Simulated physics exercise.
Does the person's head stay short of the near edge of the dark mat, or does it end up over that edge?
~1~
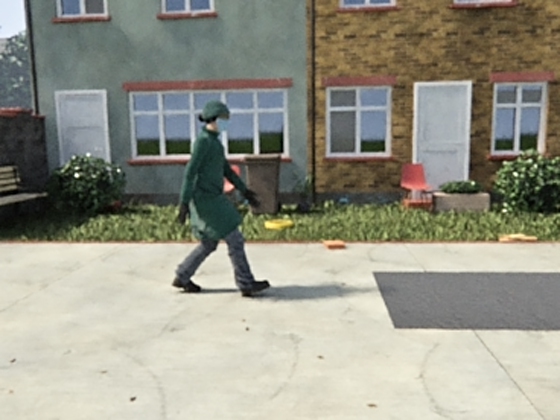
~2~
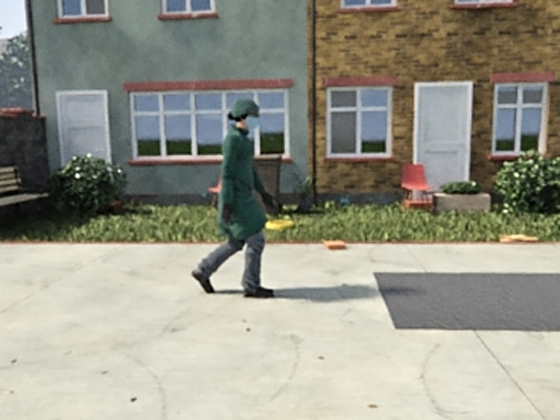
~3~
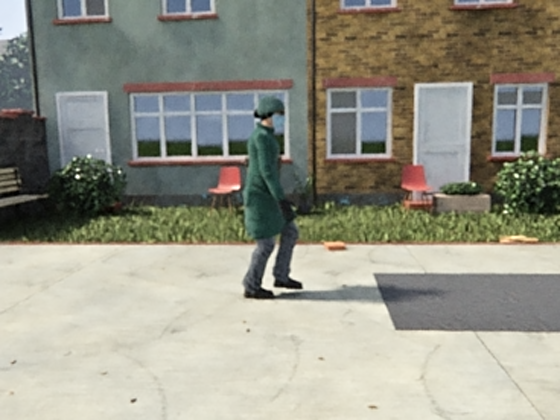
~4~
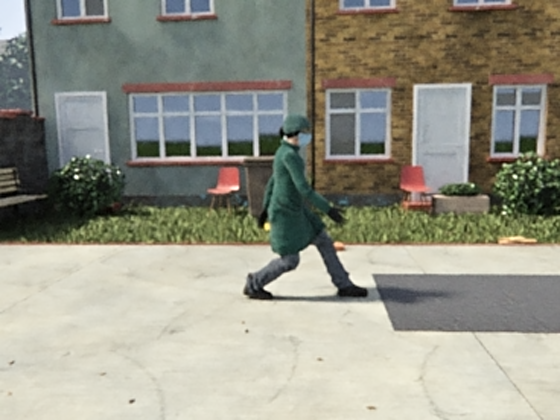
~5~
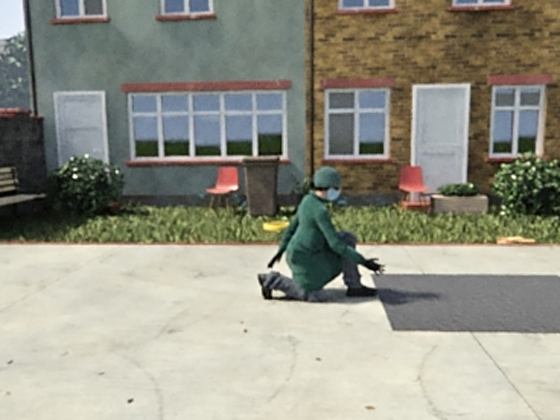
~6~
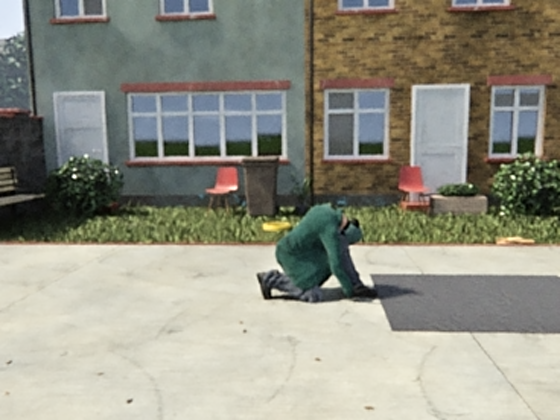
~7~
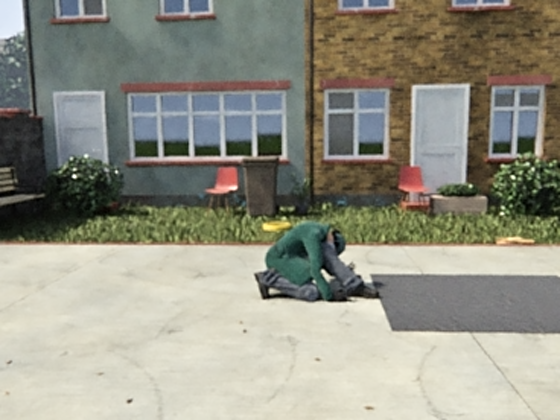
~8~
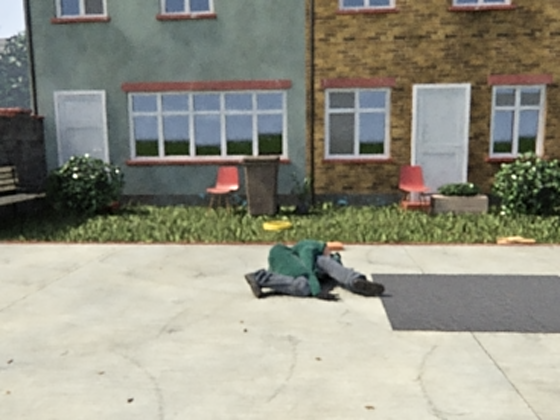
The person's head stays short of the near edge of the dark mat.
